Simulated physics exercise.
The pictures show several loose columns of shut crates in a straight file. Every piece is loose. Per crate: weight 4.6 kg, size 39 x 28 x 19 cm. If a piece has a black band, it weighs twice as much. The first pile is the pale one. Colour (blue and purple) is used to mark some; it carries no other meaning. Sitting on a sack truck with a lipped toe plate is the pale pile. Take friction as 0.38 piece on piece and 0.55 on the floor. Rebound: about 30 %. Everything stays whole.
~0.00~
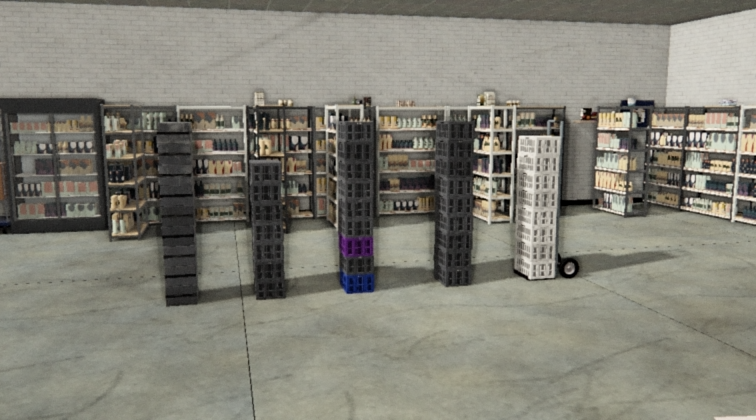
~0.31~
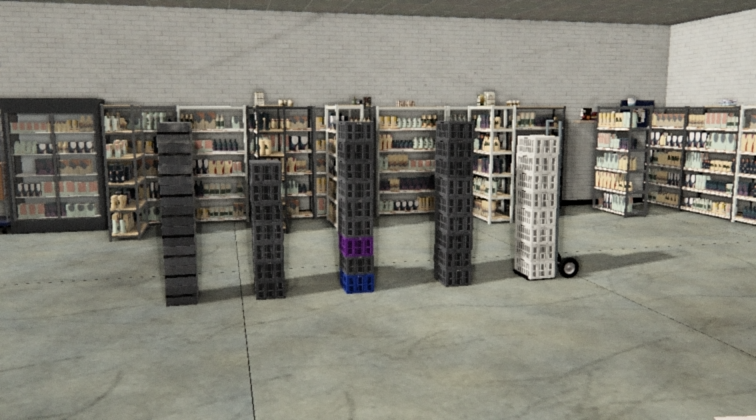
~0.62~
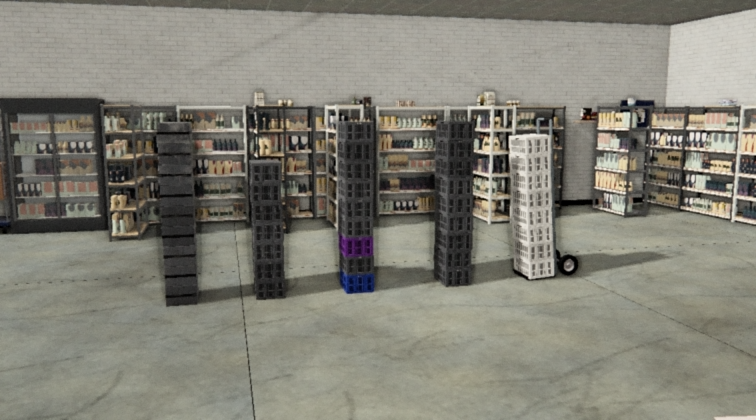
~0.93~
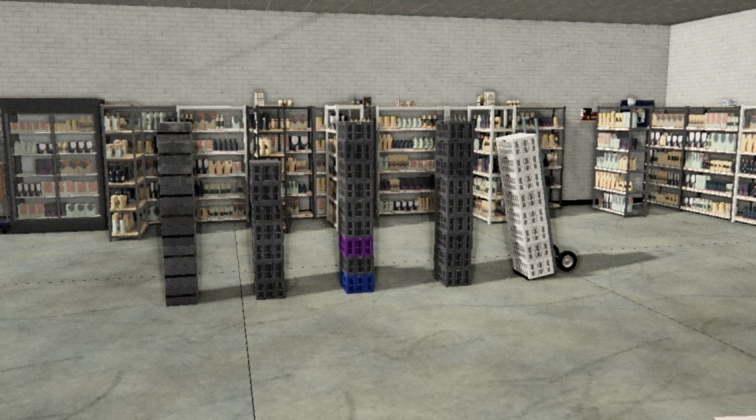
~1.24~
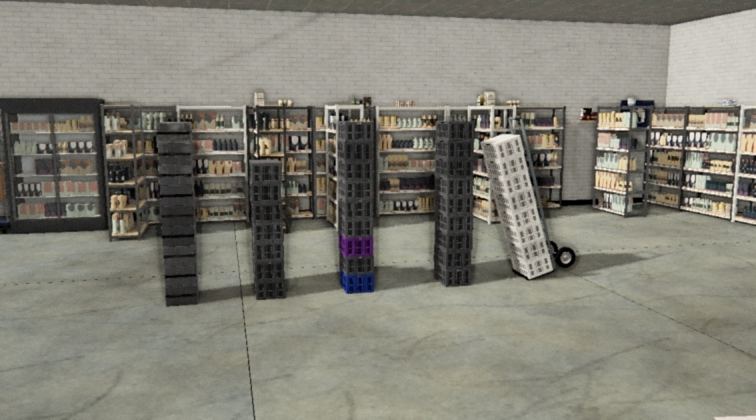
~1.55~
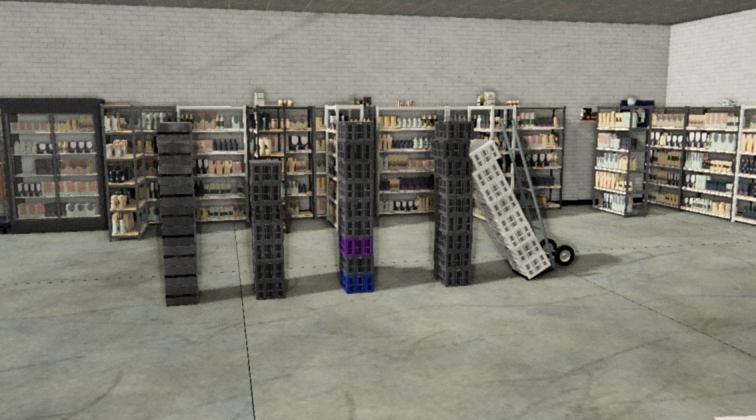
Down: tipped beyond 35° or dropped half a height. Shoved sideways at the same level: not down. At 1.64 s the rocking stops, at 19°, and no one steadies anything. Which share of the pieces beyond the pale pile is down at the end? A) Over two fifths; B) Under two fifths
The answer is A.
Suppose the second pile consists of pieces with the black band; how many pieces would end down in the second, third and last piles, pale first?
Second 8, third 8, last 9.
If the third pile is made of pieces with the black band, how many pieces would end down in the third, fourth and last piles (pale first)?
Then third 9, fourth 6, last 8.
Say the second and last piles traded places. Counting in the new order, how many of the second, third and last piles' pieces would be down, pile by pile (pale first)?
Down per pile: Second 8, third 8, last 8.
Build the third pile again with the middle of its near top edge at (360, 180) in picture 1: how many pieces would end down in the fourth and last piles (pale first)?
Counts down - fourth: 6; last: 8.
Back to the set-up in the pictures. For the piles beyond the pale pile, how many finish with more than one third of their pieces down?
By my count, 4.
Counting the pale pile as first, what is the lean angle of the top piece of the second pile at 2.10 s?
Lean: Near 20 degrees.
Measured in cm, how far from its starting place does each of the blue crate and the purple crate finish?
Blue: 0 cm, purple: 60 cm.
After 2.10 s, 8 of the pale pile down; none of the 34 other crates down, 9 disturbed.
After 2.64 s, 8 of the pale pile down; 8 of the 34 other crates down; purple crate leaning 13°; blue crate leaning 10°.
After 3.54 s, 8 of the pale pile down; 22 of the 34 other crates down; purple crate leaning 61°, 30 cm lower; blue crate shifted 41 mm.
After 4.48 s, 8 of the pale pile down; 31 of the 34 other crates down; purple crate leaning 59°, 30 cm lower; blue crate shifted 41 mm.
At rest (7.3 s), 8 of the pale pile down; 31 of the 34 other crates down; purple crate leaning 57°, 30 cm lower; blue crate shifted 40 mm. That is 91 per cent. As the last picture would show them, middles, purple crate near (301, 275), blue crate near (353, 279).
